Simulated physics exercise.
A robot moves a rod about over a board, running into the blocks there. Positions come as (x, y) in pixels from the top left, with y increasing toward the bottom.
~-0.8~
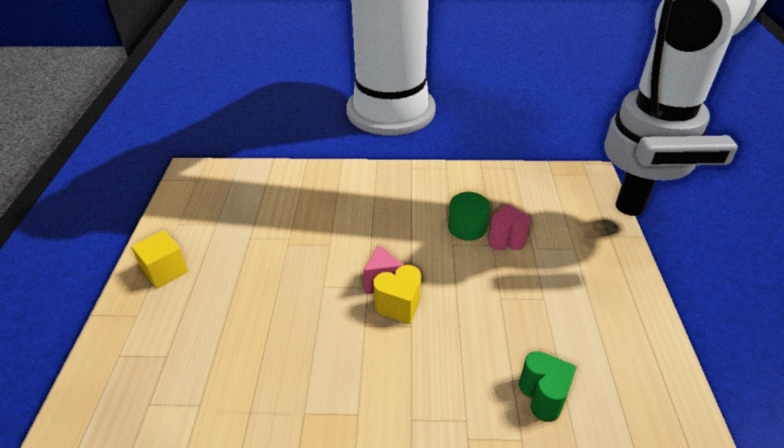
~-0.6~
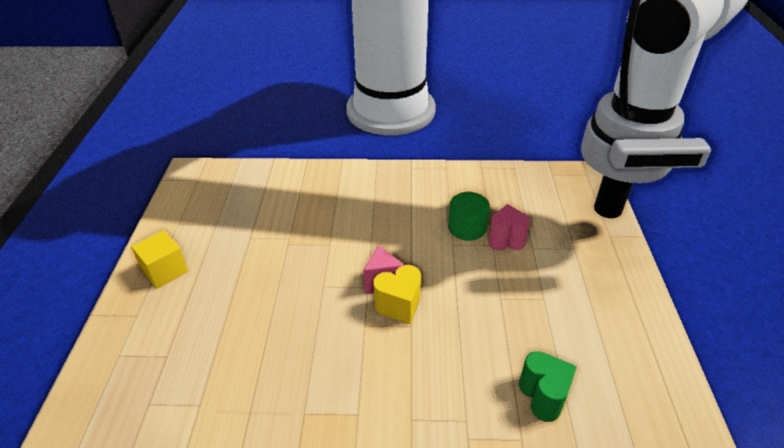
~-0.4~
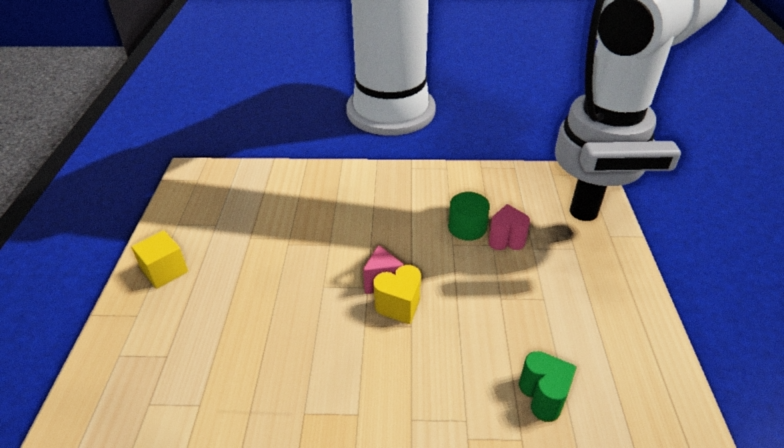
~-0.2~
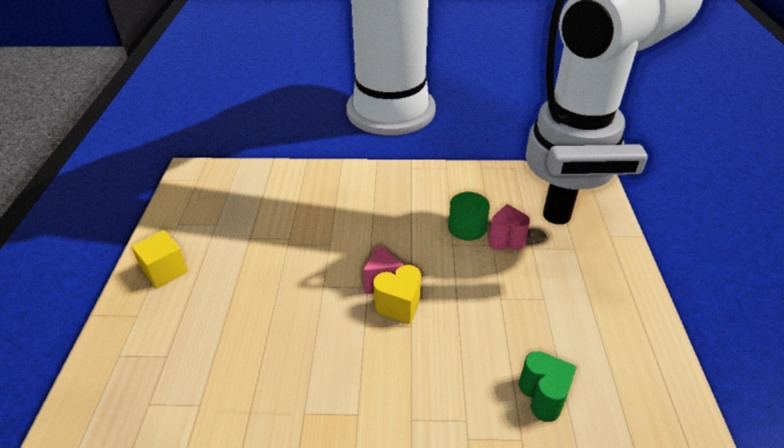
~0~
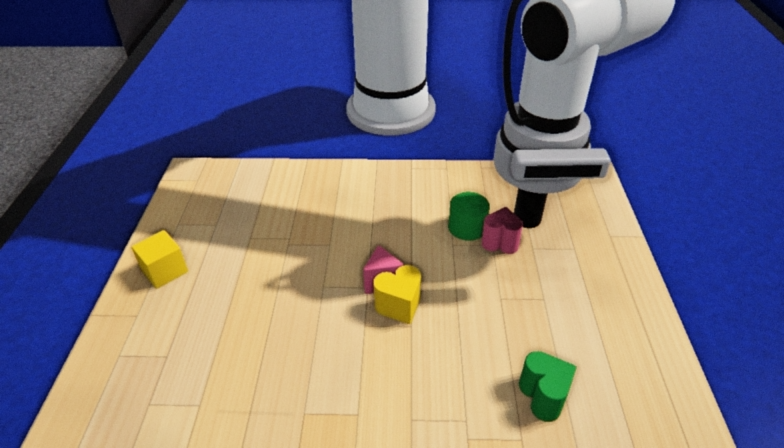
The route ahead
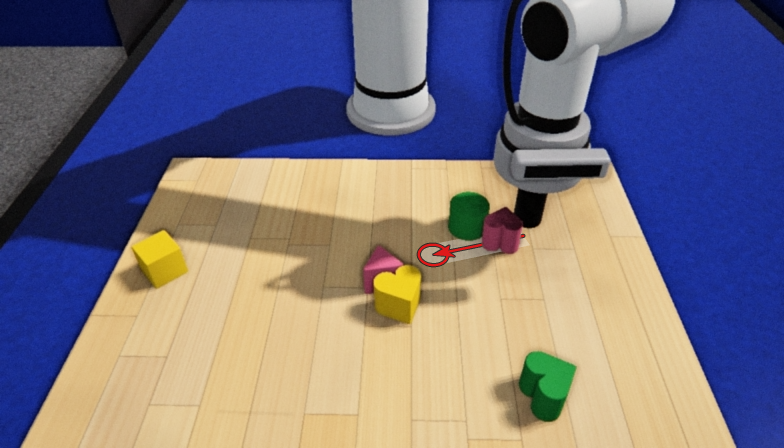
Robot arm sliding a black rod left across a wooden board and nudging a pink heart block toward a green cylinder.
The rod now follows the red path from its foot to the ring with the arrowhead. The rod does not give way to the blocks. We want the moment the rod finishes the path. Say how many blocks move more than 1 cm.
Two of them.
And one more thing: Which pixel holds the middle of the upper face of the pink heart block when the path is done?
It comes to (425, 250).
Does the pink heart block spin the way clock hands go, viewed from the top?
I believe not.
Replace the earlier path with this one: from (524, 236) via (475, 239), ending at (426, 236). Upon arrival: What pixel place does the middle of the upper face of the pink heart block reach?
I expect it at (457, 233).
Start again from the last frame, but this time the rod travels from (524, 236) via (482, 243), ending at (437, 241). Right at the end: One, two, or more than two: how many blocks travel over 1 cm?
That makes 2 blocks.
Drawn move, straight from (524, 236) to (433, 255).
On the path given first. One third of the way, rod (497, 226); pink heart block (475, 228).
Two thirds of the way, rod (465, 232); green circular block (457, 202); pink heart block (447, 239), turned 25° anticlockwise.
At the end, rod (434, 238); pink triangular piece still; green circular block (457, 202); pink heart block (425, 250), turned 50° anticlockwise.
